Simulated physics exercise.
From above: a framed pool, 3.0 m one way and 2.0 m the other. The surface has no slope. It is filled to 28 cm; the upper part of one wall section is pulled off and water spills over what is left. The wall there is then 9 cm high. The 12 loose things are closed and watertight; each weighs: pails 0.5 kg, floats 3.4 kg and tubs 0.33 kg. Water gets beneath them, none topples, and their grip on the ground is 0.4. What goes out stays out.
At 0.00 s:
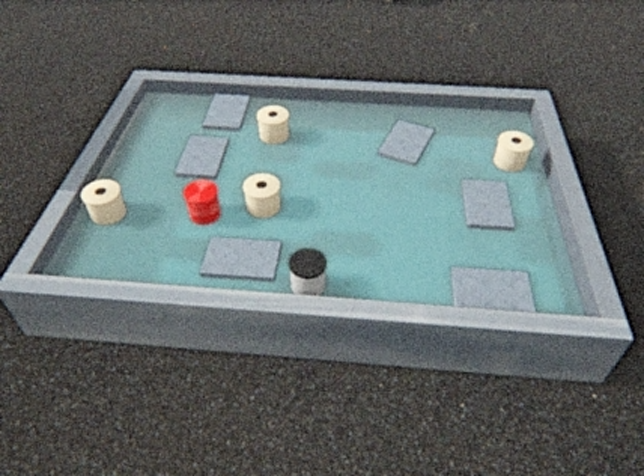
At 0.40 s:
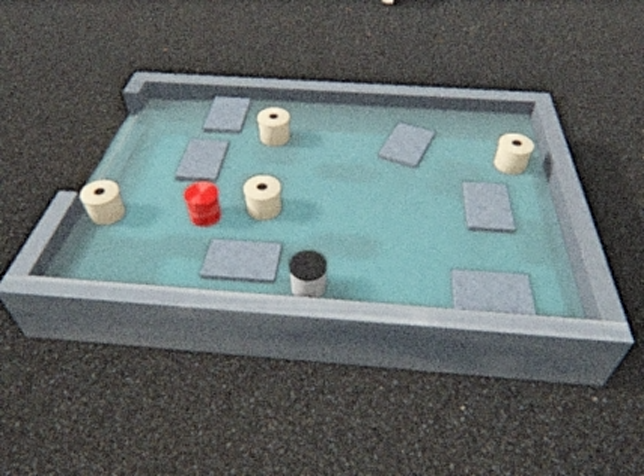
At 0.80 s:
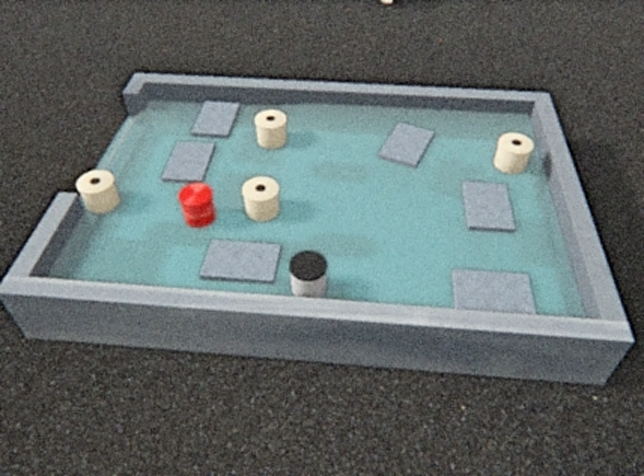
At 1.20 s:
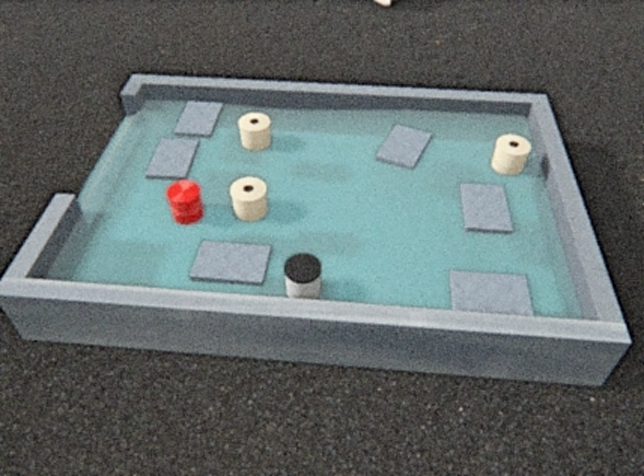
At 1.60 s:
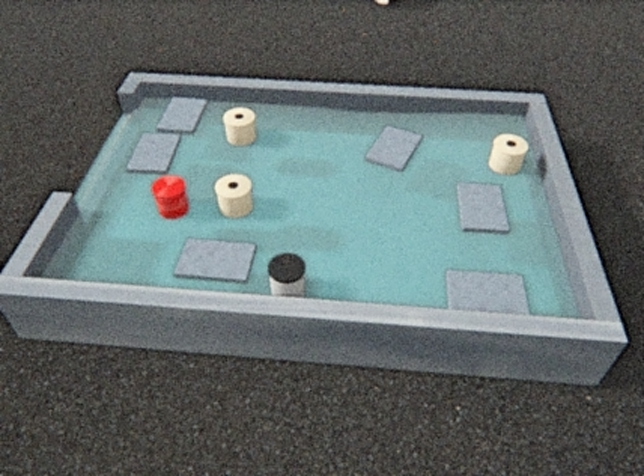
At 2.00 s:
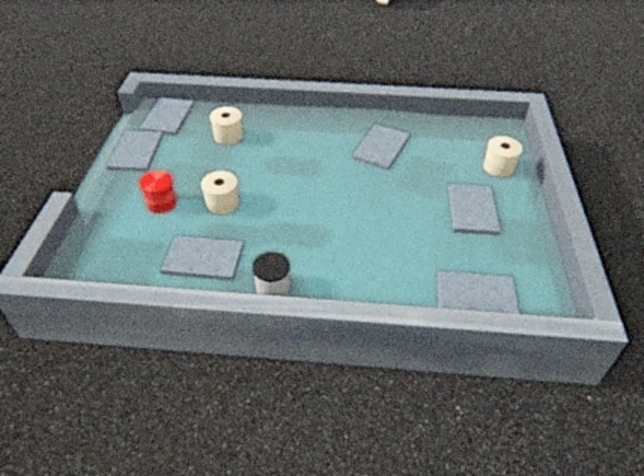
In a walled pool, part of the left wall's top came away, and the floating slabs and cylinders, including a red one, drifted slowly left, those nearest first, as one cream cylinder disappeared at the gap.
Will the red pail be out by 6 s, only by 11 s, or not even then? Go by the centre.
That happens before the first time.
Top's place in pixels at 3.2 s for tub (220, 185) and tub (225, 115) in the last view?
Near (178, 176) and (181, 114).
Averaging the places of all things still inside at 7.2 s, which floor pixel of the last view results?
Near (330, 238).
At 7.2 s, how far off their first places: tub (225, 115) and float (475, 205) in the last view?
In that order: Washed out, 30 cm.
After 3.2 s the red pail is near (114, 166), 0.7 m from its start, afloat; 3 of 12 are out; 9 afloat.
After 7.2 s the red pail has gone out (at 4.0 s); 6 of 12 are out; 6 afloat.
After 12.0 s the red pail has gone out (at 4.0 s); 6 of 12 are out; 6 afloat.
After 16.0 s the red pail has gone out (at 4.0 s); 7 of 12 are out; 5 afloat.
